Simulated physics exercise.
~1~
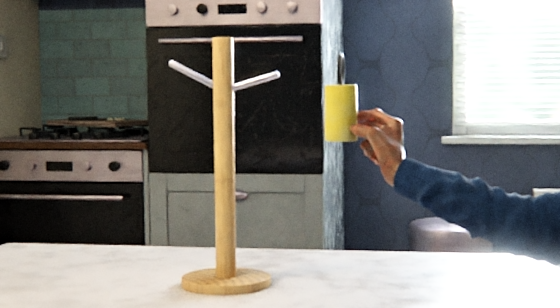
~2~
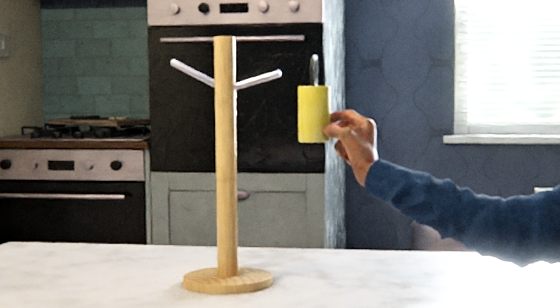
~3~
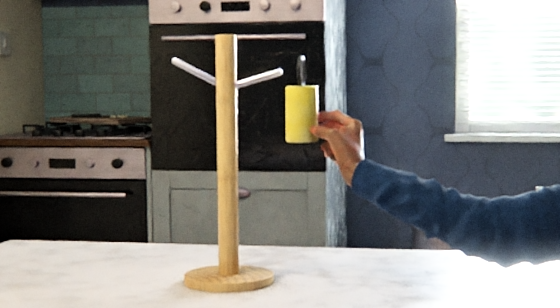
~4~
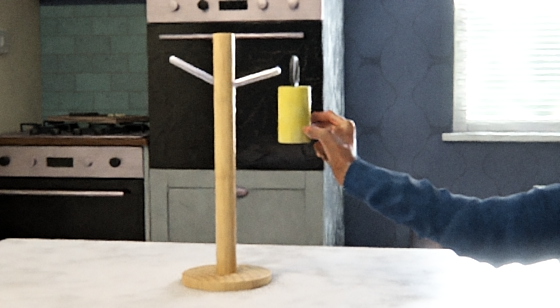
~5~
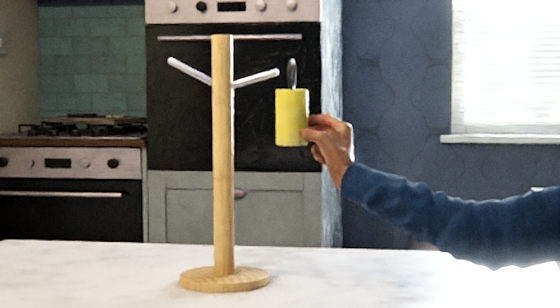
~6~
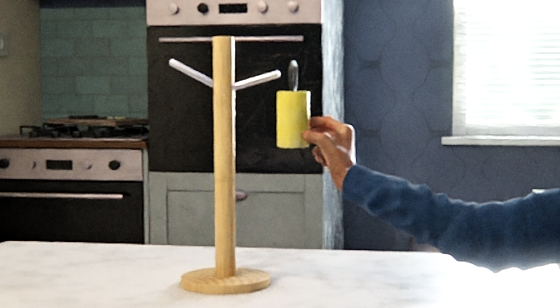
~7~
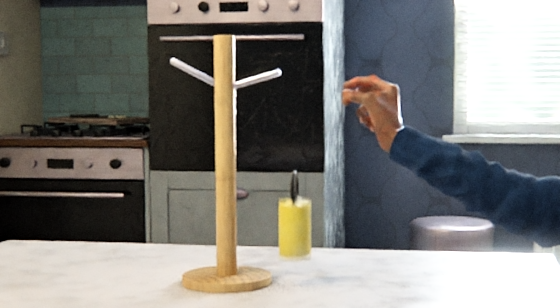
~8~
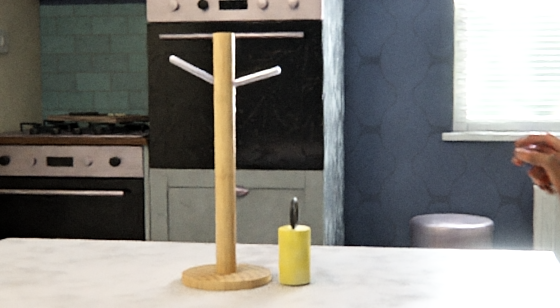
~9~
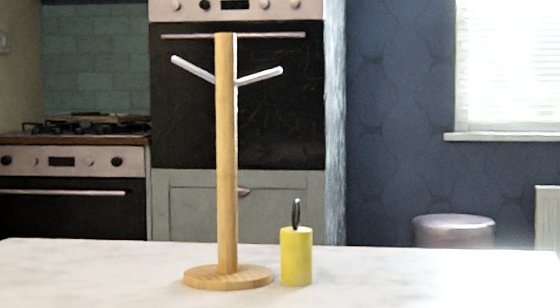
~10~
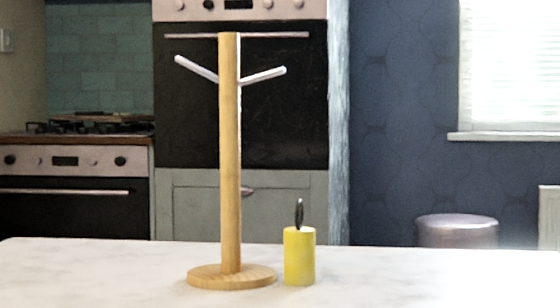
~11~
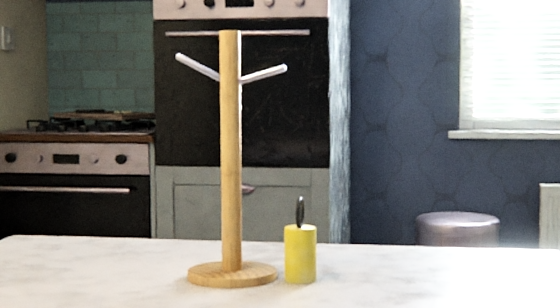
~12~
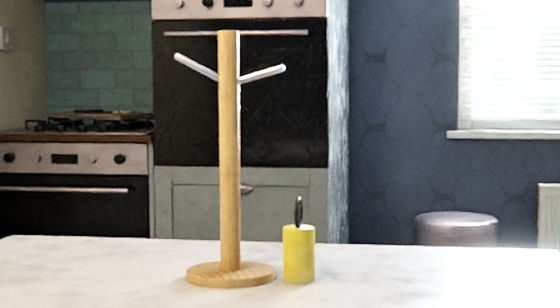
A hand held a small yellow lantern beside a wooden peg stand on a kitchen counter and moved it left toward a peg, but when the hand let go and drew back, the lantern dropped and stayed upright next to the stand's base.
